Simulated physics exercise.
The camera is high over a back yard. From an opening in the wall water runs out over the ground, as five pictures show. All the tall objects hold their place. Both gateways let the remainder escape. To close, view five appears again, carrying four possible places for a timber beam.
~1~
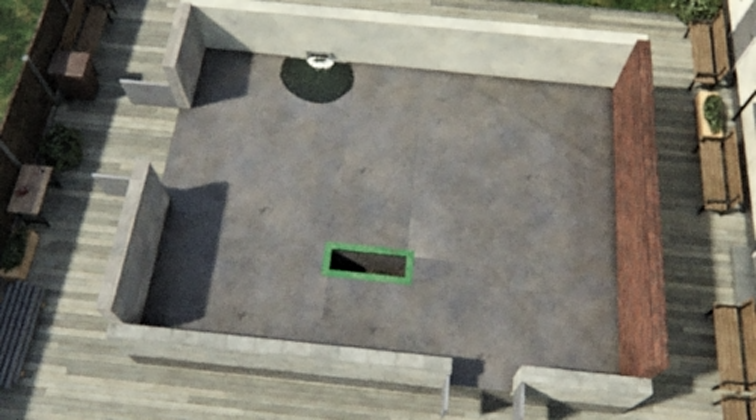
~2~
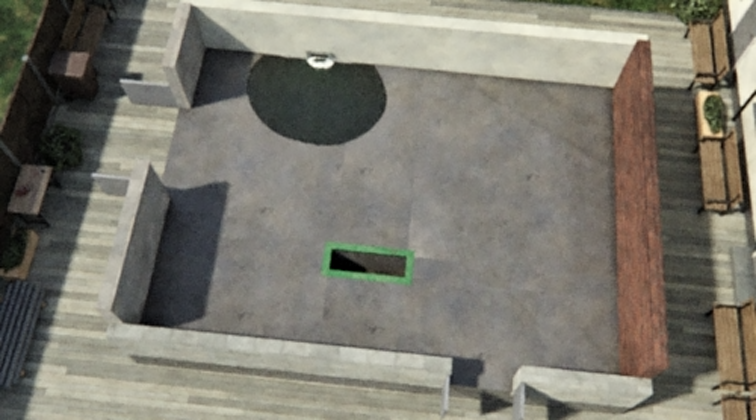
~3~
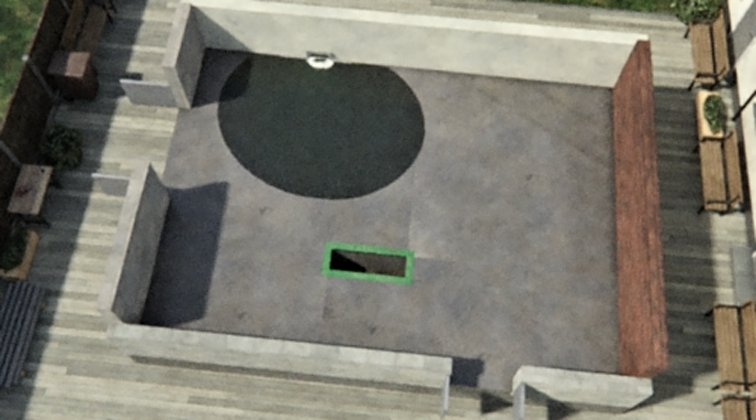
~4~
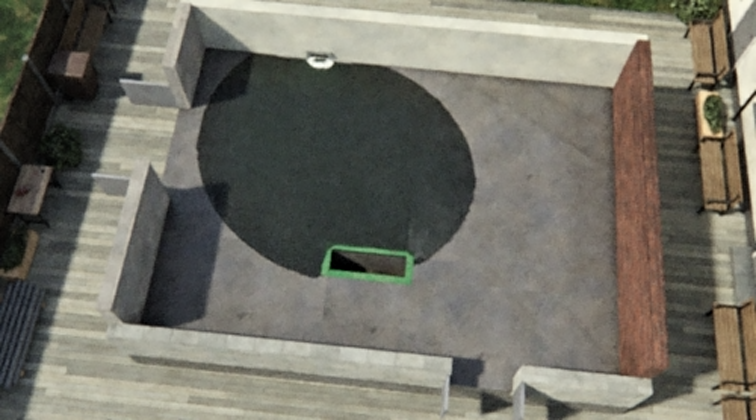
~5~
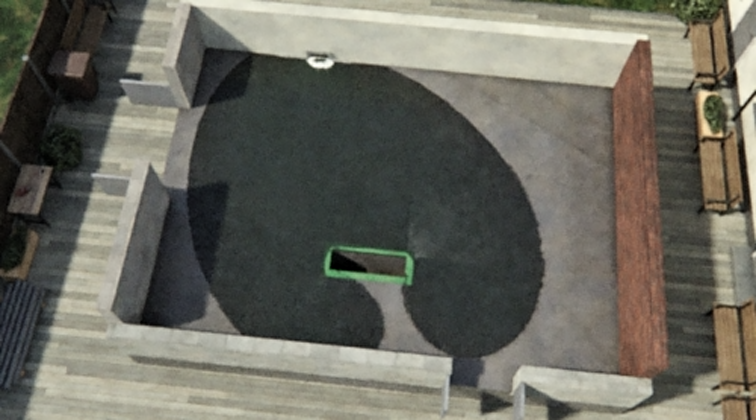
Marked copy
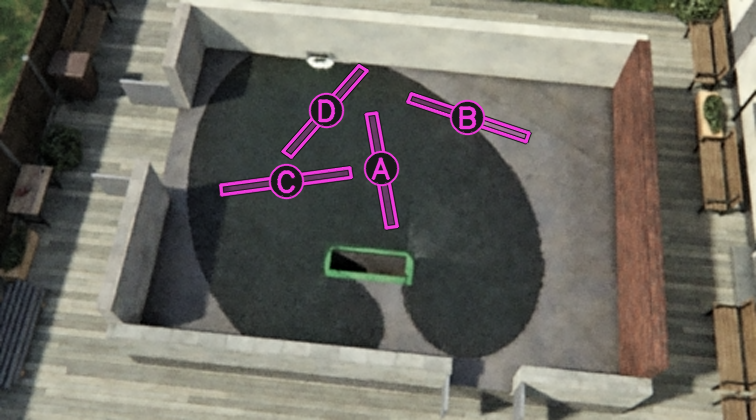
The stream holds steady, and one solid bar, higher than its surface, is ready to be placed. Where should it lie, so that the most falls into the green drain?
A beats the others.
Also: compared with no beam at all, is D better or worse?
Position D is worse.
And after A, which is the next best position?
B it is.
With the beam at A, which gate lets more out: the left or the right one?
More leaves on the right.
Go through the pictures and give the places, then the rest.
Outfall at (320, 55); green drain at (368, 263); open gate at (480, 374); open gate at (181, 152); front seen at (289, 89), 2 % of the ground wet; green drain still dry, in the first frame.
Front seen at (335, 139), 9 % of the ground wet; green drain still dry, in the second frame.
Front seen at (326, 196), 19 % of the ground wet; green drain still dry, in the third frame.
Front seen at (409, 257), 35 % of the ground wet; green drain taking water, in the fourth frame.
Front seen at (519, 328), 55 % of the ground wet; green drain taking water, in the fifth frame.
On the marked copy, A from (371, 113) to (391, 227); B from (409, 97) to (527, 137); C from (221, 189) to (350, 172); D from (287, 154) to (363, 68).
If A is chosen, about 46 % of the stream goes into the green drain, about 49 % out by the gates.
If B is chosen, about 31 % of the stream goes into the green drain, about 64 % out by the gates.
If C is chosen, about 7 % of the stream goes into the green drain, about 86 % out by the gates.
If D is chosen, about 7 % of the stream goes into the green drain, about 88 % out by the gates.
